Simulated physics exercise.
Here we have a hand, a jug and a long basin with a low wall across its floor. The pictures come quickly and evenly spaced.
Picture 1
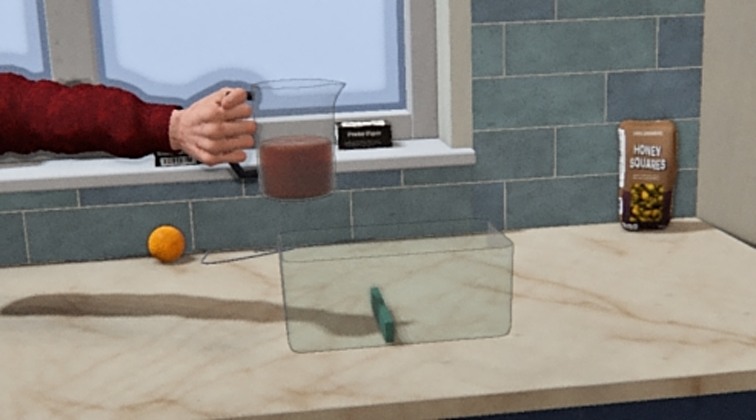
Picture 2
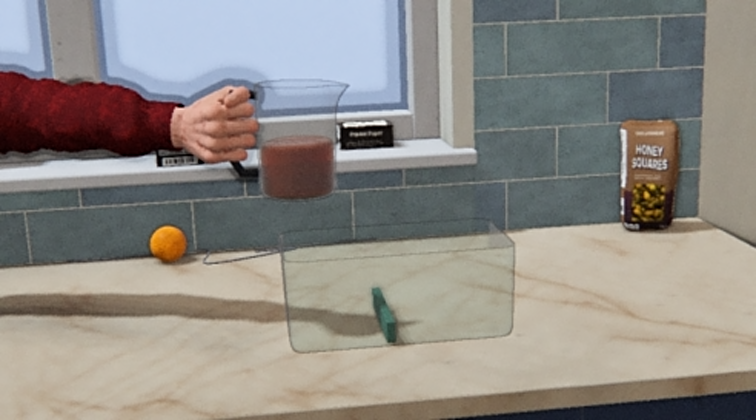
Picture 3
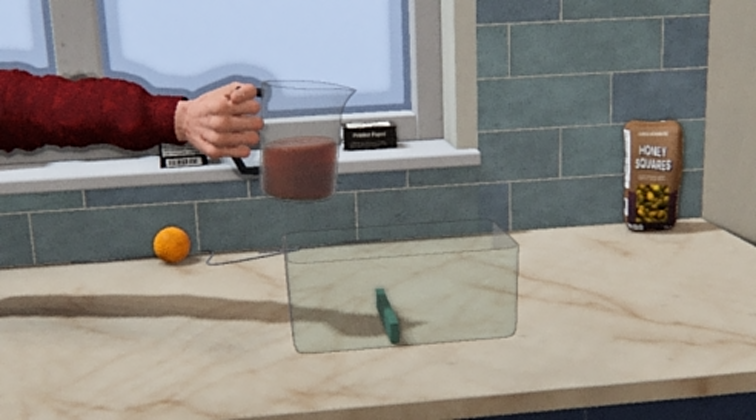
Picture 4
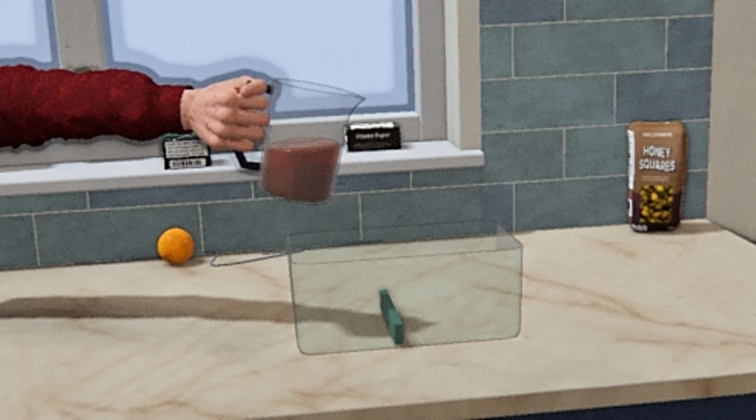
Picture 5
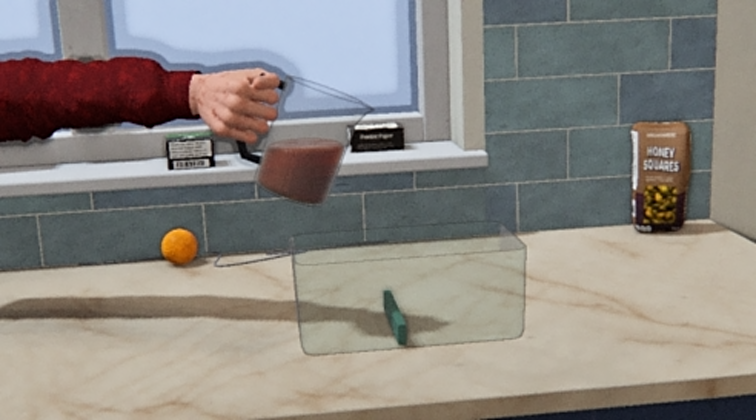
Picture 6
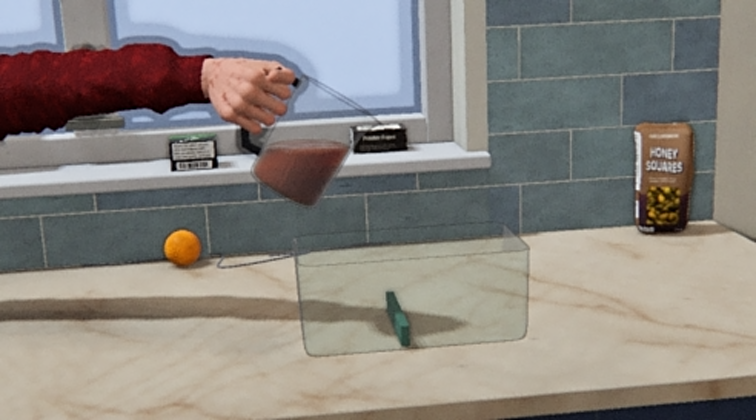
In the video, a hand in a red sleeve holds a clear jug of reddish-brown tea above a long transparent basin with a low green wall across its floor, then steadily tilts the jug to the right.
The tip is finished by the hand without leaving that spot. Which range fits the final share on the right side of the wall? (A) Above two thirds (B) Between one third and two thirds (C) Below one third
Above two thirds.
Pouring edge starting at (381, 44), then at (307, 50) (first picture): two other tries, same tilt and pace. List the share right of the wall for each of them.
Near 80 in a hundred first, near 30 in a hundred second.
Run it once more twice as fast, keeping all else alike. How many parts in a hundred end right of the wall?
It comes to about 75 per cent.
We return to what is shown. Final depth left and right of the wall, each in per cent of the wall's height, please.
Some 10 per cent left and 60 right.
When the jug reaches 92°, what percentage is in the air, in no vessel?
It's about 15 per cent.
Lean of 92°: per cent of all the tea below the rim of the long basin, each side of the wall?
On the left 0 per cent, on the right 0 per cent.
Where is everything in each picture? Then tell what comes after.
In the first frame, it leans 0°; its right rim is at (346, 83); the tea meets the walls at (258, 144) and (332, 139); the long basin's rim runs from (280, 248) to (501, 233); the wall's top is at (381, 305).
In the second frame, it leans 1°; its right rim is at (349, 84); the tea meets the walls at (260, 144) and (334, 139).
In the third frame, it leans 6°; its right rim is at (357, 89); the tea meets the walls at (263, 146) and (337, 140).
In the fourth frame, it leans 13°; its right rim is at (366, 97); the tea meets the walls at (265, 147) and (340, 141).
In the fifth frame, it leans 22°; its right rim is at (375, 108); the tea meets the walls at (265, 147) and (344, 143).
In the sixth frame, it leans 33°; its right rim is at (383, 123); the tea meets the walls at (260, 155) and (350, 146).
A moment on, the jug is tipped on its side and 84 per cent is still to pour, 0 is left of the wall and 2 right of it.
Next, the jug is tipped right over and 18 per cent is still to pour, 7 is left of the wall and 62 right of it.
Then the jug is tipped right over and 0 per cent is still to pour, 14 is left of the wall and 84 right of it.
Later the jug is tipped right over and 0 per cent is still to pour, 15 is left of the wall and 83 right of it.
In the end 15 per cent lies left of the wall, 83 right of it and 1 outside.
